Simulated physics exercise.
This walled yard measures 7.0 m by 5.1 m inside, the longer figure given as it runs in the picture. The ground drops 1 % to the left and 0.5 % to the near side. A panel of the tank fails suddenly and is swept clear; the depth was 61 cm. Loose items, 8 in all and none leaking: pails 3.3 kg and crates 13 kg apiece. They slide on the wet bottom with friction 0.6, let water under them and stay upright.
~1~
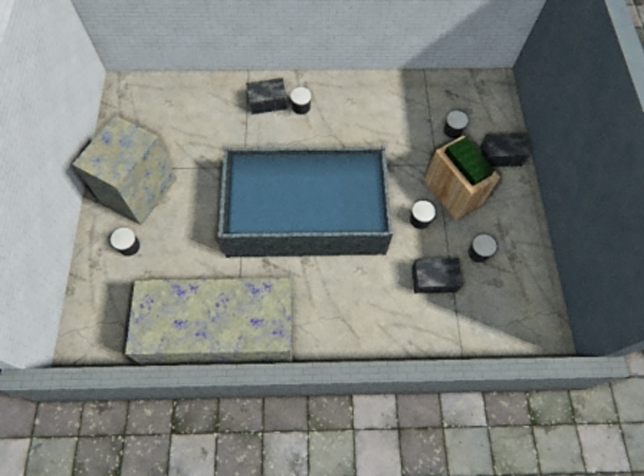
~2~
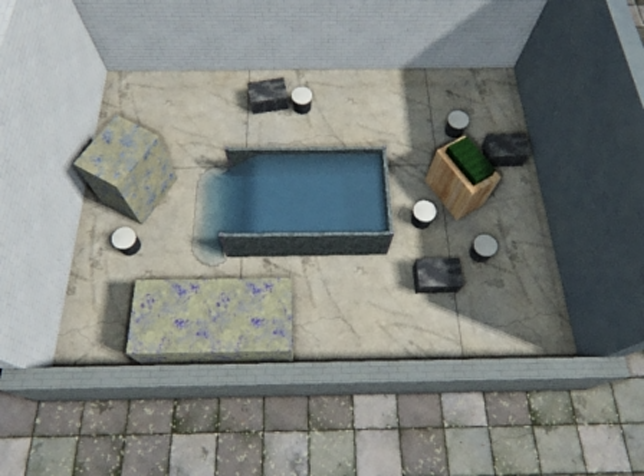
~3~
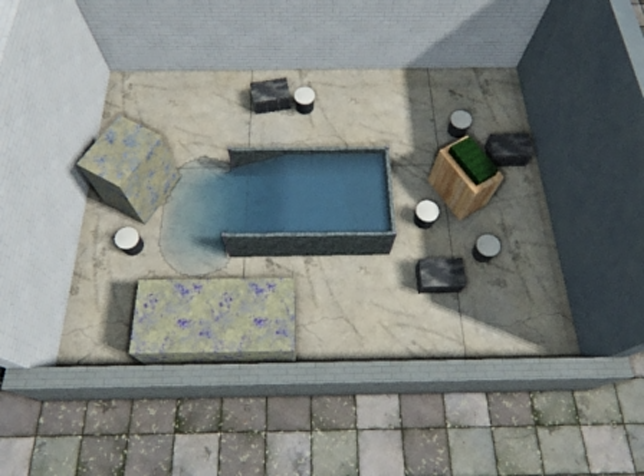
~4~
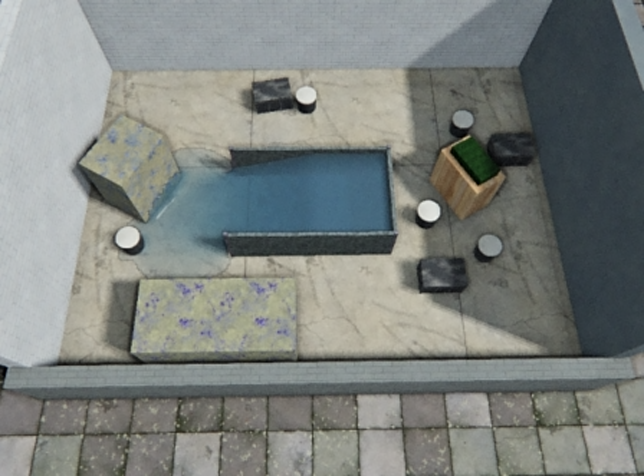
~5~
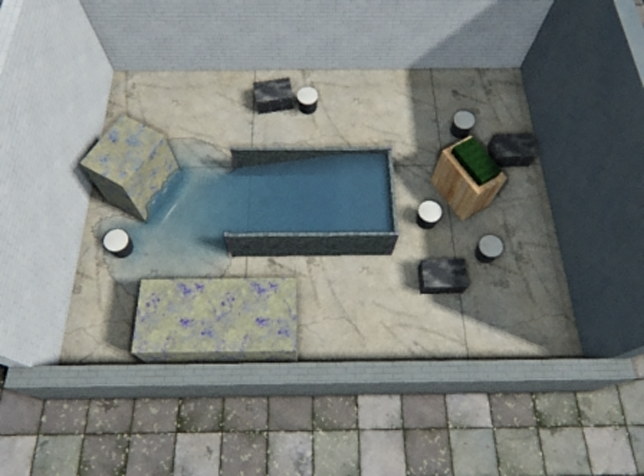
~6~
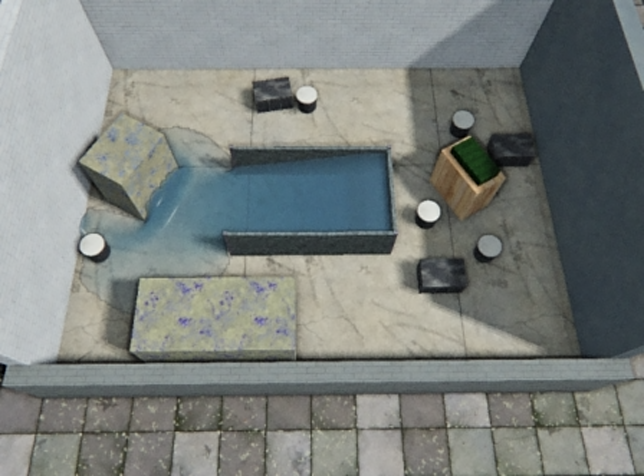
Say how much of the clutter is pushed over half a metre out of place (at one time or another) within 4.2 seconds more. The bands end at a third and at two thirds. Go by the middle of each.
Share: Not even a third.
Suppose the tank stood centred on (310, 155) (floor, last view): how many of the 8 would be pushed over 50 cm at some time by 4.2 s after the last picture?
In that case 3 of them.
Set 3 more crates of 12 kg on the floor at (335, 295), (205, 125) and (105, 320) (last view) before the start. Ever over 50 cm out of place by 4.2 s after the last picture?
In turn: Less, more, over.
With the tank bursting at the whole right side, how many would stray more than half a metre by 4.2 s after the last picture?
Then 5.
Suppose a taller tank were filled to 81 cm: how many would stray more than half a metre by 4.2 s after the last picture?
In that case 3 of them.
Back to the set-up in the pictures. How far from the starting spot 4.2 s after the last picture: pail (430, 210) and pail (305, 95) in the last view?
In that order: 0 cm, 10 cm.
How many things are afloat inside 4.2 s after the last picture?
I count 1.
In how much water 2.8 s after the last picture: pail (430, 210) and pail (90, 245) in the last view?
About 0 and 21 cm.
Then, 0.4 s after the last picture 1 of 8 are over 50 cm from their spots; 1 afloat.
Then, 1.5 s after the last picture 1 of 8 are over 50 cm from their spots; 1 afloat.
Then, 2.8 s after the last picture 0 of 8 are over 50 cm from their spots; 1 afloat.
Then, 4.2 s after the last picture 0 of 8 are over 50 cm from their spots, and 1 have been at some point; 1 afloat.
